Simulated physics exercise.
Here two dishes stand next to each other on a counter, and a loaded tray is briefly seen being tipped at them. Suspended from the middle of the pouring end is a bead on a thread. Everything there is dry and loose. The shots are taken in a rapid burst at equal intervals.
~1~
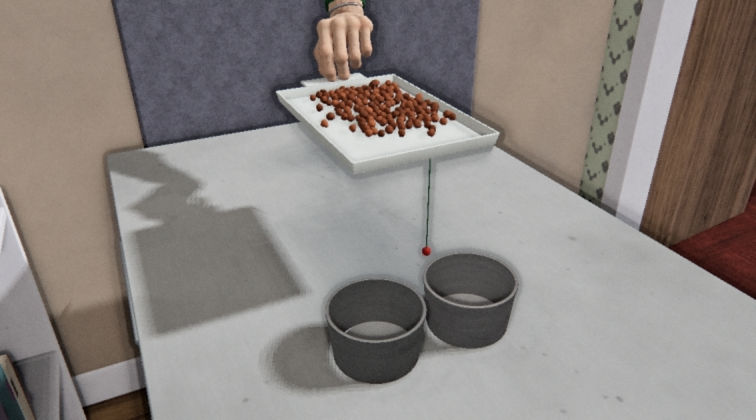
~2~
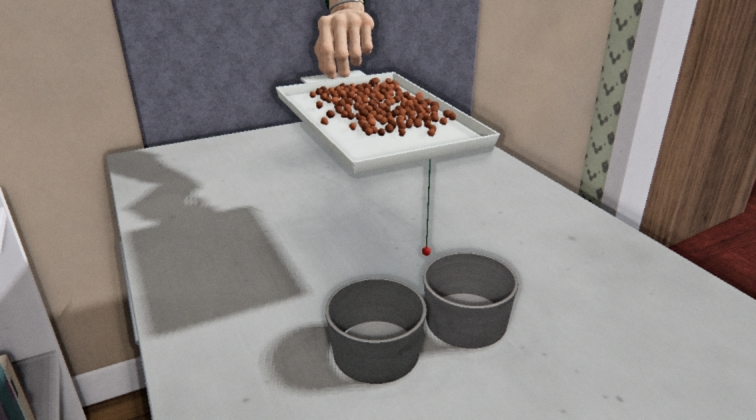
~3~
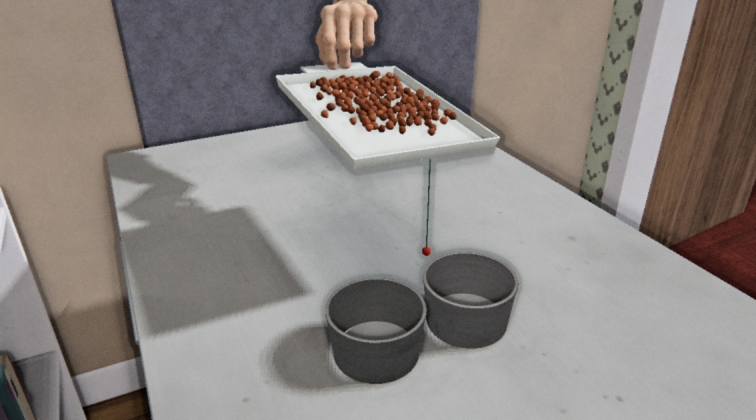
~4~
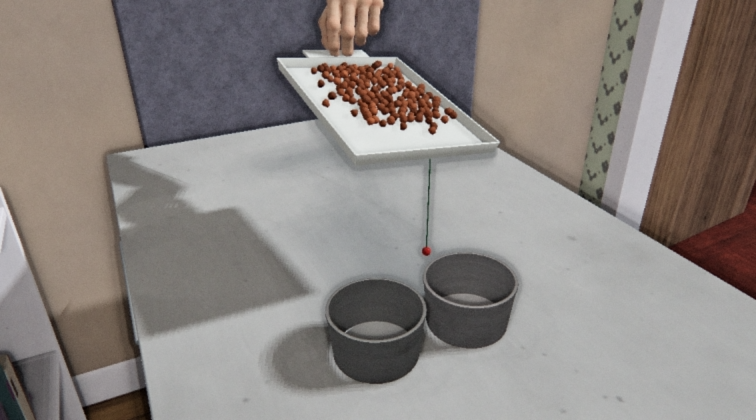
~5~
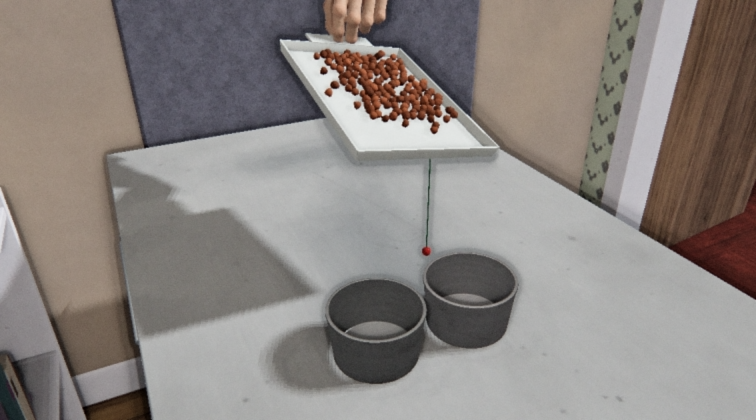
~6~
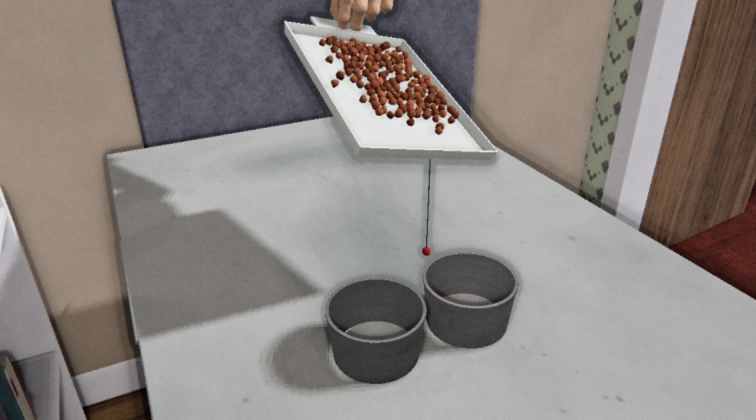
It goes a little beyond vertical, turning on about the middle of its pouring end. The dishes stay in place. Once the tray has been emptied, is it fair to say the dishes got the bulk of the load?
No, they got less than half.
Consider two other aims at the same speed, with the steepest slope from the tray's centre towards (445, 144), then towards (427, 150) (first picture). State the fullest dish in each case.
Place one gives the rightmost dish, place two gives the rightmost dish.
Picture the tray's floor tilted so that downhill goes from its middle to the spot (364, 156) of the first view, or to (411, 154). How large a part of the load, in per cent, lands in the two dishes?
About 60 %, then 70 %.
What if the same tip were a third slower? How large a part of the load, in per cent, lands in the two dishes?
It would be around 20 per cent.
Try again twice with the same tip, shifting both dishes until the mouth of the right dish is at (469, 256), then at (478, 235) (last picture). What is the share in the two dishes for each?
Roughly 80% first, roughly 80% second.
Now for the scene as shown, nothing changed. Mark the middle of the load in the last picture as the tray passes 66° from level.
The load is centred near (464, 130).
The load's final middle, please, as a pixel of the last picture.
Centre at rest, last view: Approx. (496, 291).
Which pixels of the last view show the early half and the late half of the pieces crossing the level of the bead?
Half one: (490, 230), half two: (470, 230).
Soon after the last picture, tray tipped steeply; most on the tray; a stray few in the right dish; a stray few outside both; a small part in the air.
A little later, tray tipped past a quarter turn; a small part on the tray; a small part in the right dish; about half outside both; about a quarter in the air.
Later still, tray tipped past a quarter turn; about a quarter in the right dish; most outside both.
At rest, tray tipped past a quarter turn; none in the left dish; about a quarter in the right dish; most outside both.
